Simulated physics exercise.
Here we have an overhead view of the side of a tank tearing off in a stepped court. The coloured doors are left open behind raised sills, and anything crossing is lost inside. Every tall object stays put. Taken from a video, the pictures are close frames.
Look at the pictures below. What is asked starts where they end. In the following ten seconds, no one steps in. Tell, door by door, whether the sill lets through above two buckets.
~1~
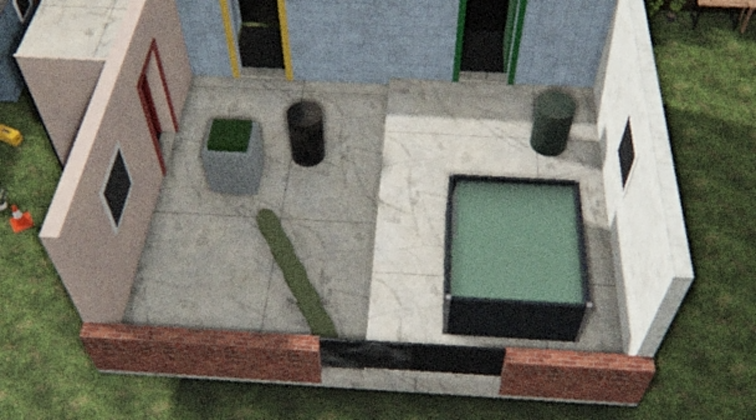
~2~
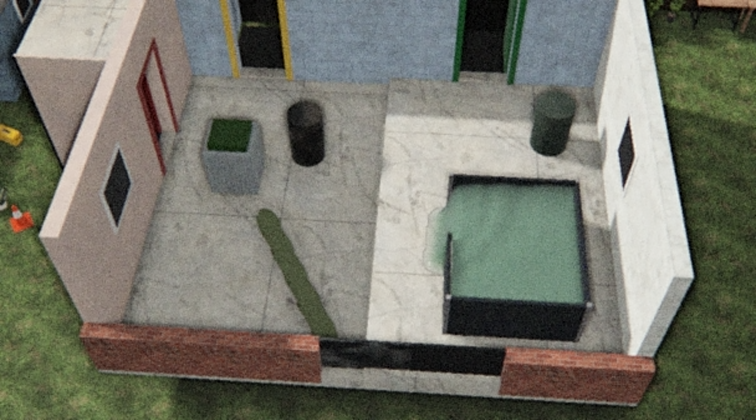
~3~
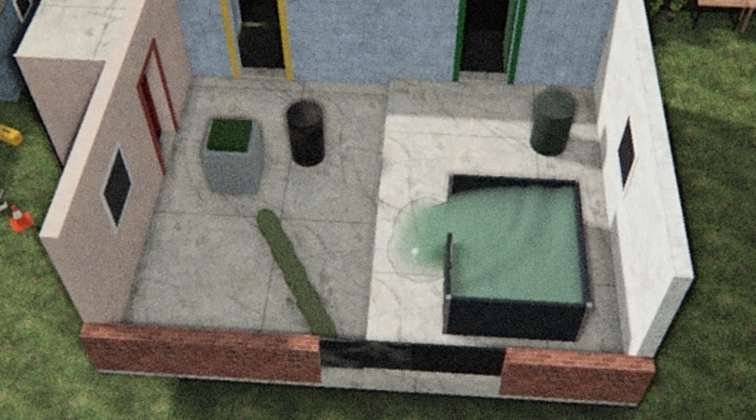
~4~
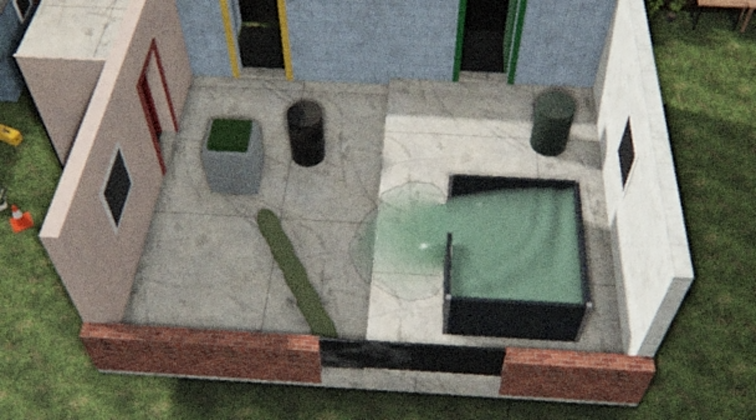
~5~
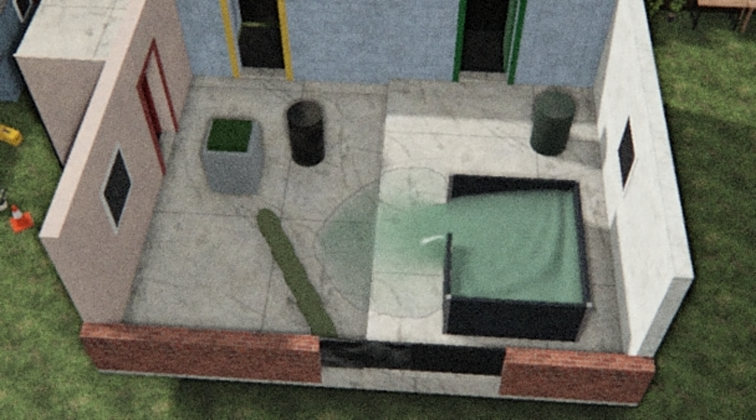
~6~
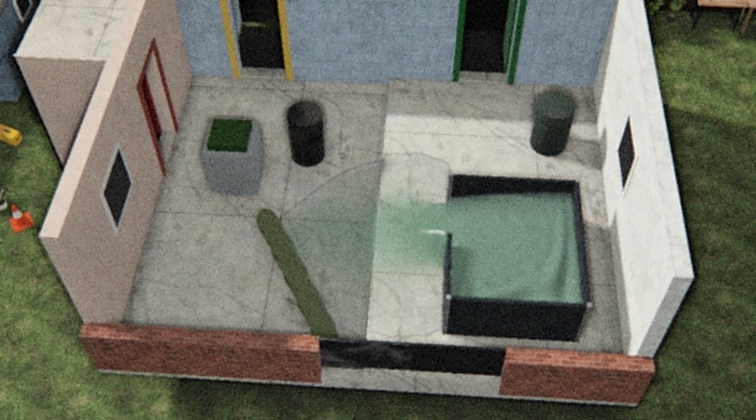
Door by door: The green door does not; the red door does; the yellow door does.
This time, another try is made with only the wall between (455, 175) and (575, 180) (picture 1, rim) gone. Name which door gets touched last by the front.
It is the red-painted one.
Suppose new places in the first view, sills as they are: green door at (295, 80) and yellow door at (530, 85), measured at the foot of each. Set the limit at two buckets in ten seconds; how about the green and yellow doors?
After the change, the green door overshoots, while the yellow door falls short.
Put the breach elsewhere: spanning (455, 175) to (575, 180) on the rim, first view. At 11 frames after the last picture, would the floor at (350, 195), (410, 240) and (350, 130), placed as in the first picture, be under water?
Taking the three spots as listed, they end up spared, spared and inundated.
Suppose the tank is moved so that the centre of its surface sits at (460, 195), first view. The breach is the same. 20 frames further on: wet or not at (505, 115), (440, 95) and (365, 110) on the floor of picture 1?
I'd say still dry for the first, still dry for the second and swamped for the third.
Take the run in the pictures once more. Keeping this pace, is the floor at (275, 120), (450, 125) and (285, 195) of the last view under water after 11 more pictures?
Point by point: Inundated, not yet wet, inundated.
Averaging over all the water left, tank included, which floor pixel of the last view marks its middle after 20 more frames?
The balance point is around (372, 232).
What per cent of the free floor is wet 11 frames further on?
Close to 55 %.
A moment on, water covers 30 % of the floor; the green door not reached, the red door not reached, the yellow door not reached.
Next, water covers 55 % of the floor; the green door not reached, the red door wet at the sill, nothing in, the yellow door under two buckets in.
Then, water covers 60 % of the floor; the green door not reached, the red door wet at the sill, nothing in, the yellow door far over two buckets in.
Later, water covers 65 % of the floor; the green door not reached, the red door over two buckets in, the yellow door far over two buckets in.
In the end, water covers 60 % of the floor; the green door not reached, the red door over two buckets in, the yellow door far over two buckets in.
